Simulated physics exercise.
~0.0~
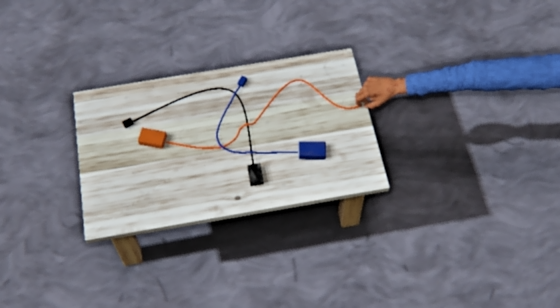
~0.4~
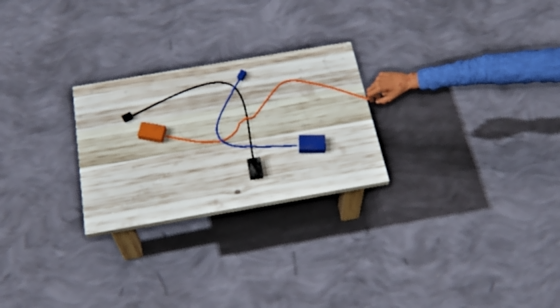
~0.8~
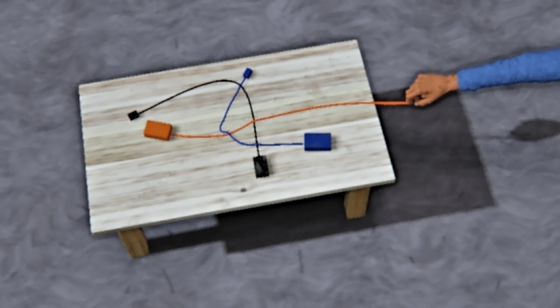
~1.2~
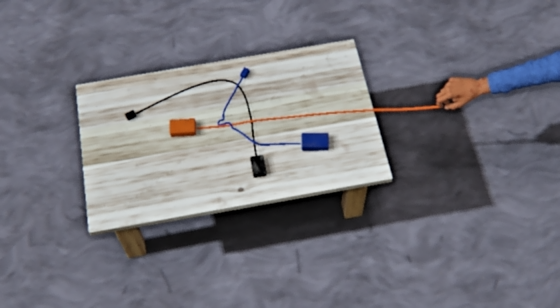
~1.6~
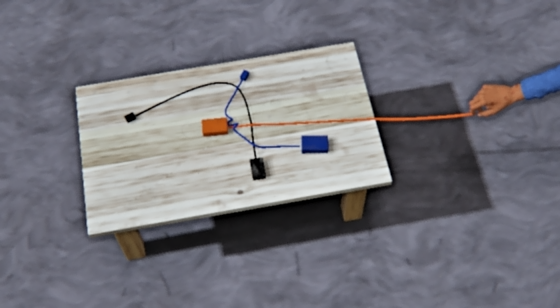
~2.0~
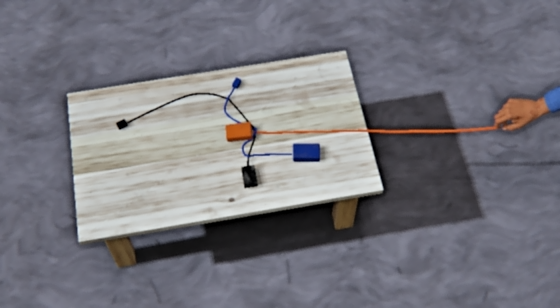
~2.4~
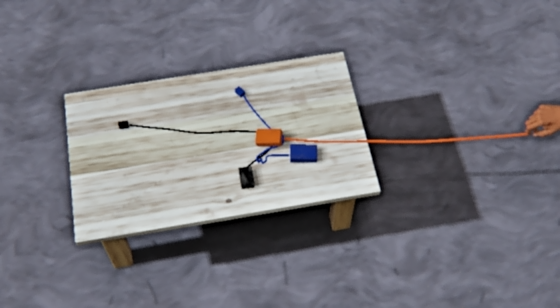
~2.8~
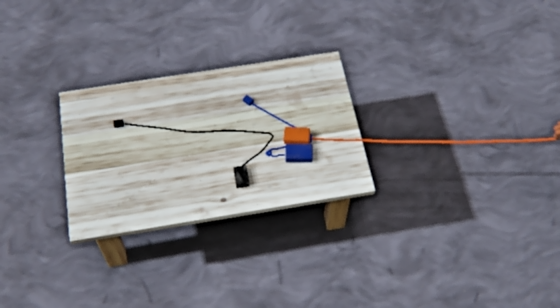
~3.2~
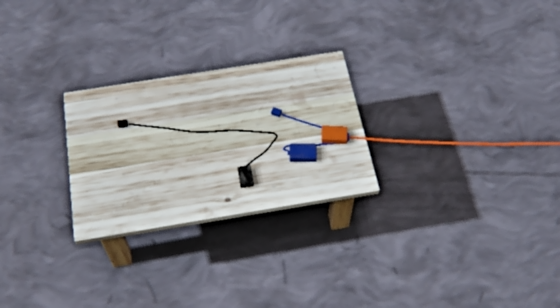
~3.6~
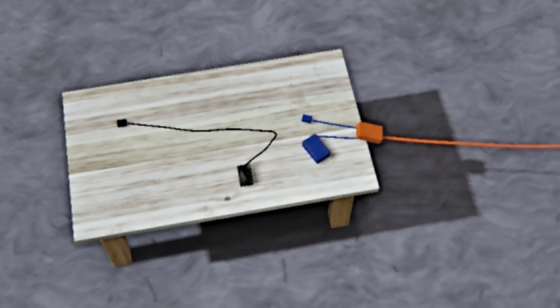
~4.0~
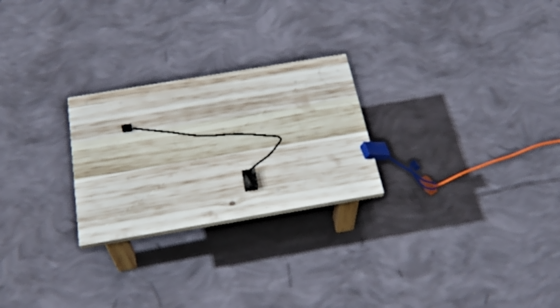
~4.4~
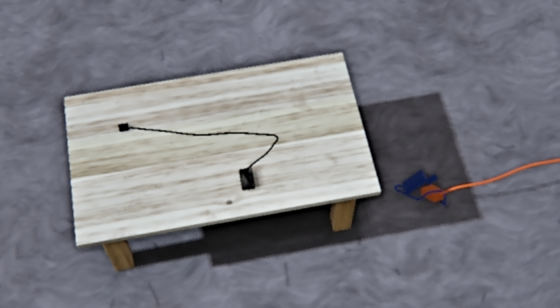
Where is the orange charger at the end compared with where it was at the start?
At the start the orange charger lies on the left part of the tabletop. By the end it is off the table, beyond the right edge and tangled with the blue pieces.
